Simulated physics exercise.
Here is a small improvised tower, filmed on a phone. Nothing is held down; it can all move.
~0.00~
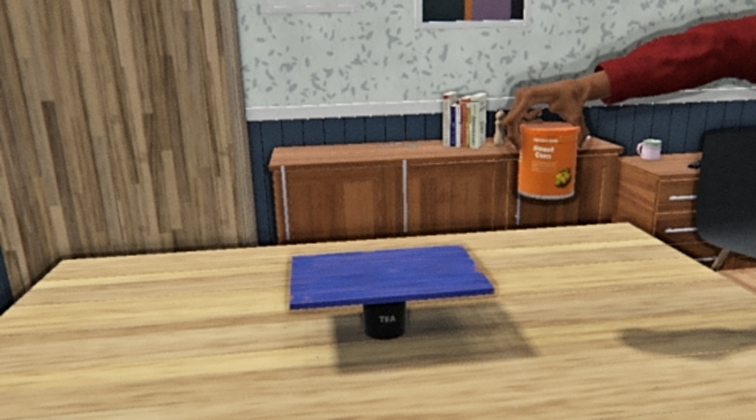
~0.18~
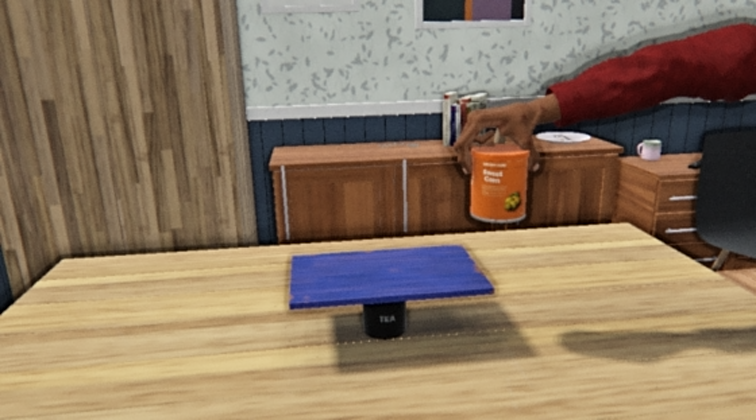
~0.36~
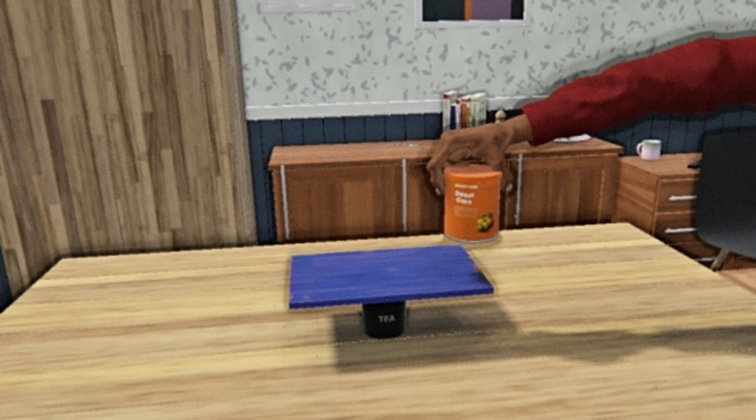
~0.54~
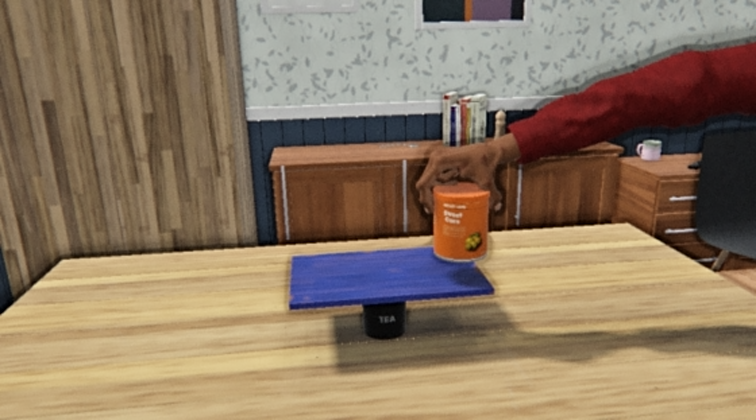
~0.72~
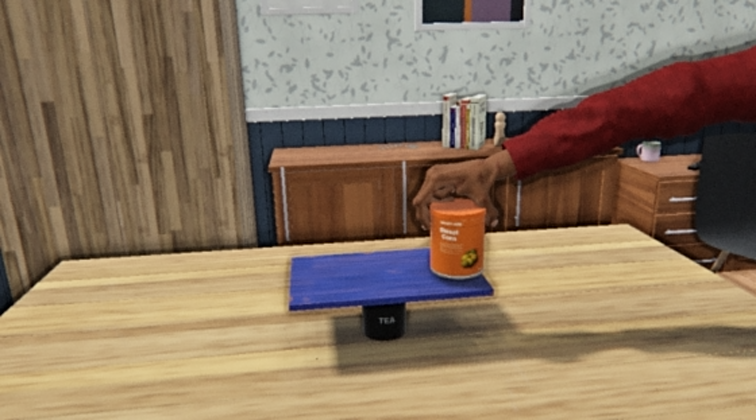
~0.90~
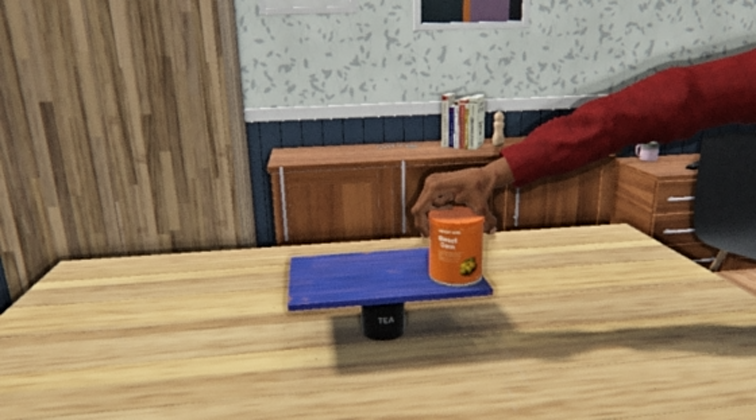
The clip opens on a blue board resting on a black jar on a wooden table, while a hand in a red sleeve holds an orange tin above and to the right. The hand moves the tin left and down, then sets it on the board's right side, fingers still on top.
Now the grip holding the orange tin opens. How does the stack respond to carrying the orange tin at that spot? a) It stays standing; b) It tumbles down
It tumbles down (b).
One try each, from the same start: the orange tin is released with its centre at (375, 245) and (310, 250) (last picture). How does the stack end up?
First case: It remains standing; second case: It collapses.
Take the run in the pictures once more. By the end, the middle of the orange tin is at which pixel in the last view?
End position in the final view: Approximately (541, 327).
Around 1.30 s, orange tin now fallen; blue board rocked 51° from its first pose.
Around 1.90 s, blue board rocked 25° from its first pose.
Finally (3.5 s), fallen, orange tin; left askew, blue board; black jar still in place. Final places as the last picture's camera would see them, orange tin near (540, 327). The stack loses its balance.
